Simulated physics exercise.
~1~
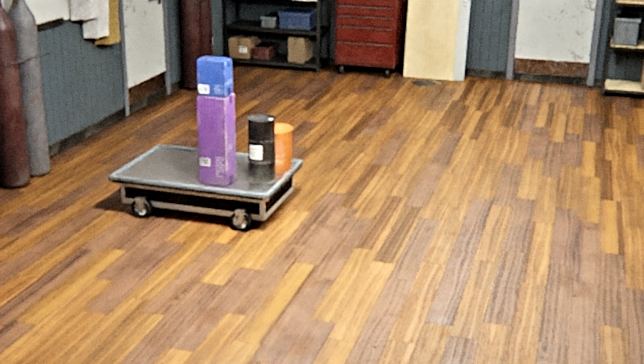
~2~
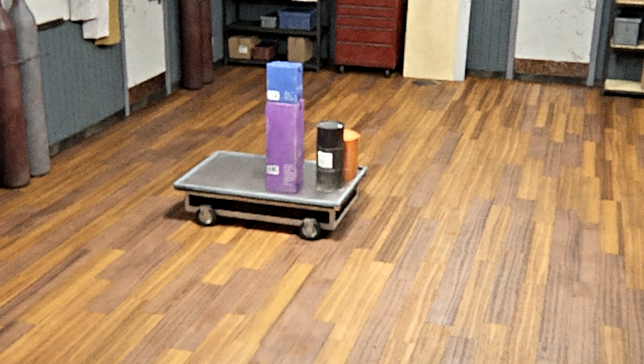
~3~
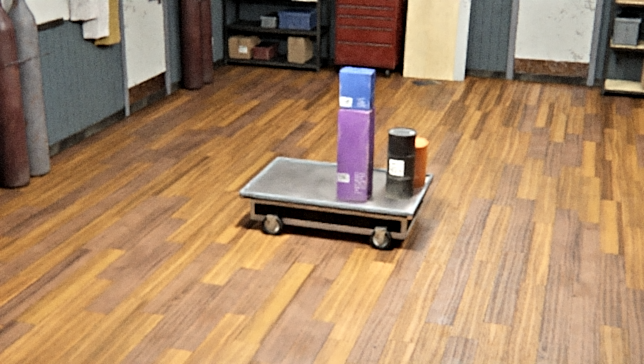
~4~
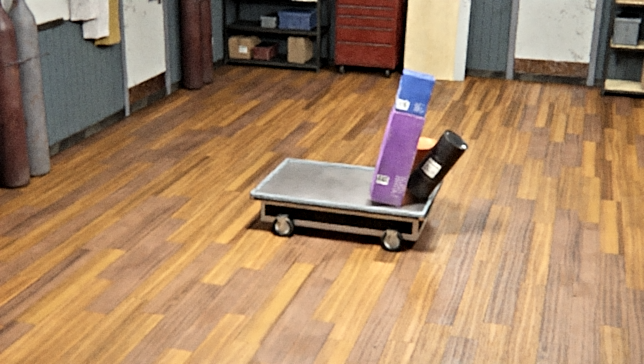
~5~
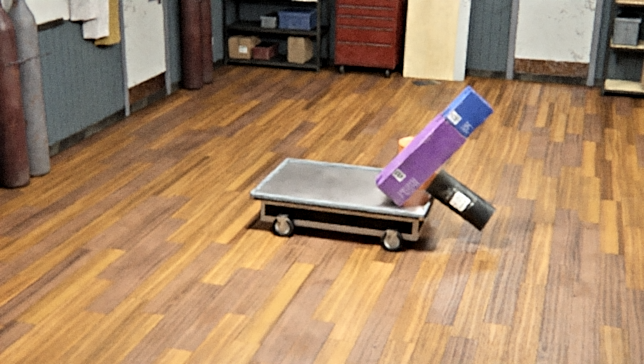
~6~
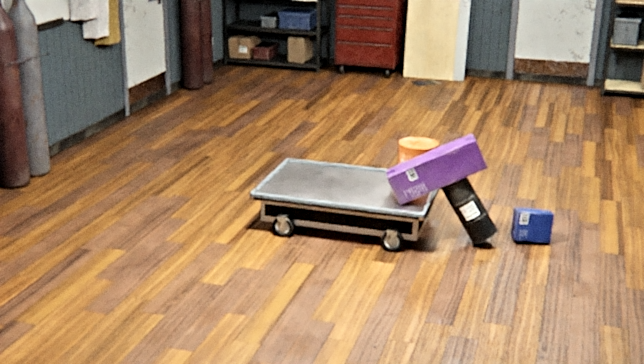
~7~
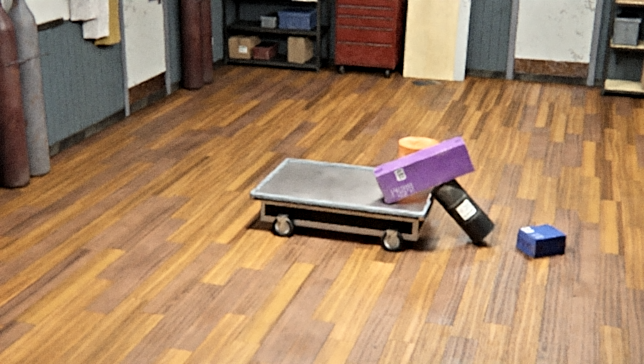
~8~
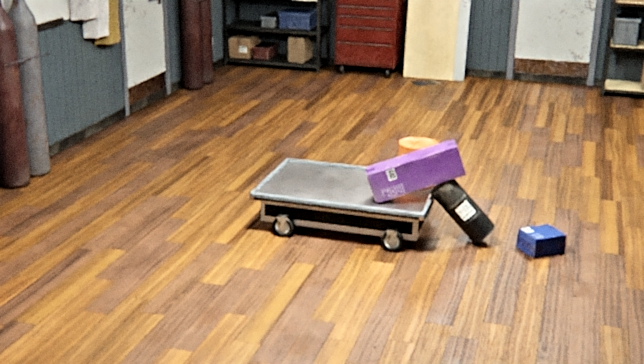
A flat grey cart rolls to the right across a wooden workshop floor, carrying a blue box stacked on a tall purple box, with a black canister and an orange pail beside them. It comes to a stop, and the load pitches toward the right. The canister tips over the edge while the two boxes lean together after it. The blue box drops to the floor and settles a short way off. The purple box ends up lying on the cart's right end, the canister rests tilted against that end, and the orange pail stays upright behind them.
